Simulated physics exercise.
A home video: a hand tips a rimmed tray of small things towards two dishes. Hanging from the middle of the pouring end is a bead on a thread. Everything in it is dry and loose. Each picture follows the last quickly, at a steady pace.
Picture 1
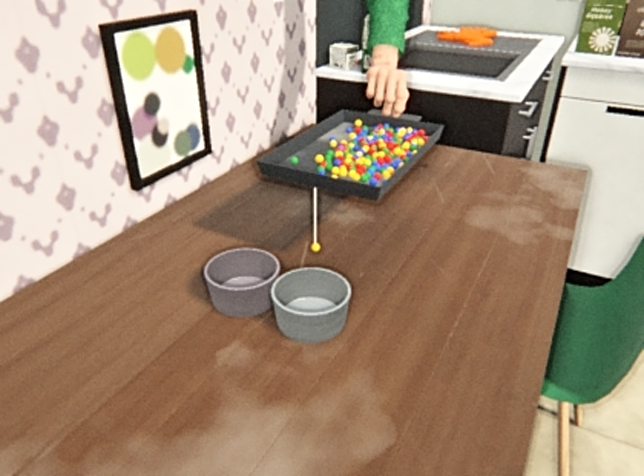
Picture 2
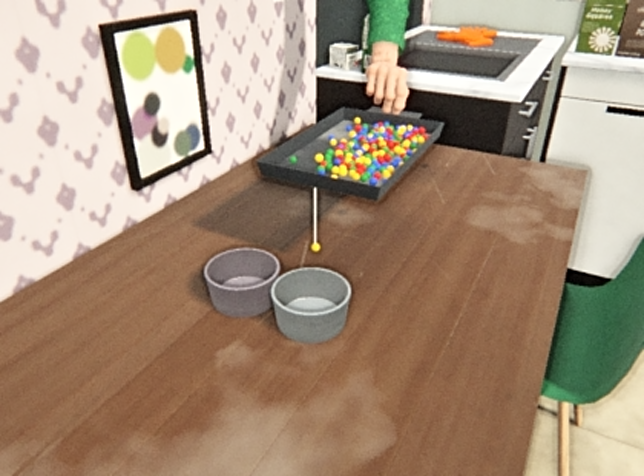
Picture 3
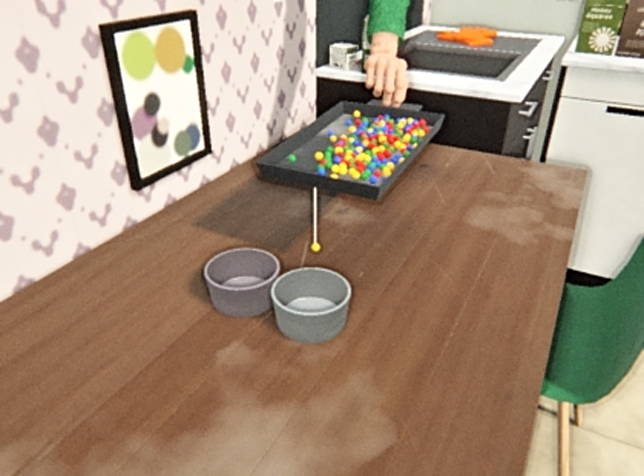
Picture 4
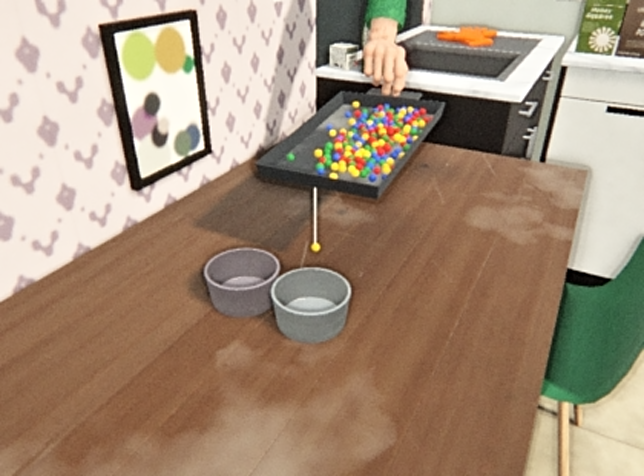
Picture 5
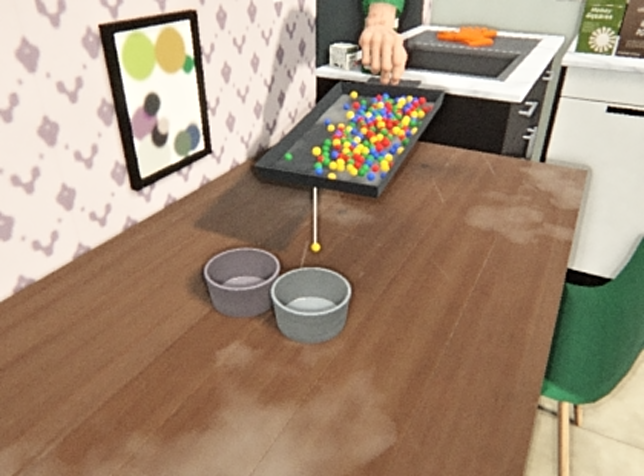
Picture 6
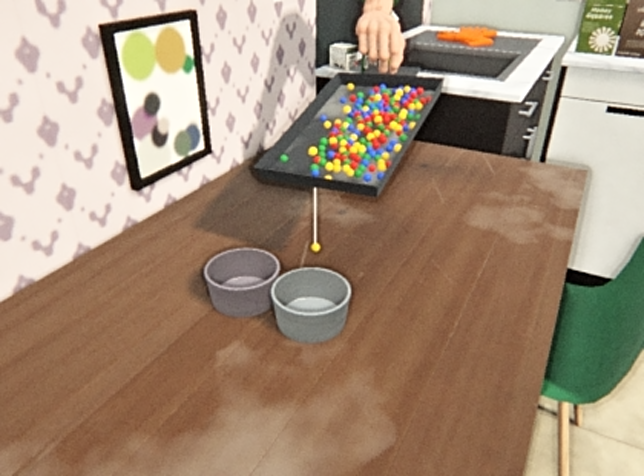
In a kitchen, a hand holds a dark rimmed tray of colourful round beads above a wooden table with two small dishes, a bead hanging on a thread from its near edge. The hand gradually raises the far end, tilting the tray more steeply, and the beads shift and spread down its surface.
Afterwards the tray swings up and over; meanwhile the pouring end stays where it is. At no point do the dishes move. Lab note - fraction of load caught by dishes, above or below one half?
Pretty clear the dishes gather most of what falls.
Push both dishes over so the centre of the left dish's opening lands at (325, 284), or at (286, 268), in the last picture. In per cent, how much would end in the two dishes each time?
About 10 per cent first, then about 50 per cent.
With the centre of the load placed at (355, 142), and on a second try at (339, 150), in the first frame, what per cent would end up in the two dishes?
About 80 %, then about 80 %.
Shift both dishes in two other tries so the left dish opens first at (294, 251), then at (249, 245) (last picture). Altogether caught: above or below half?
With the first shift the pair saves less than a half; with the second, beyond half.
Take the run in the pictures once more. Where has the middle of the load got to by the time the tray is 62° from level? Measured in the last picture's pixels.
I'd put the middle close to (294, 172).
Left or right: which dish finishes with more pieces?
The left-positioned one, it's fuller.
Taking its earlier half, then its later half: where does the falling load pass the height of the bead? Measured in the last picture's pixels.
The opening half passes (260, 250), the closing half (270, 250).
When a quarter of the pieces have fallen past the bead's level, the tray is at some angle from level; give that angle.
Angle: Approx. 85 degrees.
Just after the last frame, tray tipped steeply; the larger part on the tray; just a few in the right dish; about a tenth in the left dish; about a tenth in the air.
A moment on, tray tipped past a quarter turn; about a tenth on the tray; about a tenth in the right dish; roughly half in the left dish; about a tenth outside both; roughly a quarter in the air.
Further on, tray tipped past a quarter turn; roughly a quarter in the right dish; roughly two thirds in the left dish; roughly a quarter outside both.
When it is over, tray tipped past a quarter turn; roughly a quarter in the right dish; roughly two thirds in the left dish; roughly a quarter outside both.
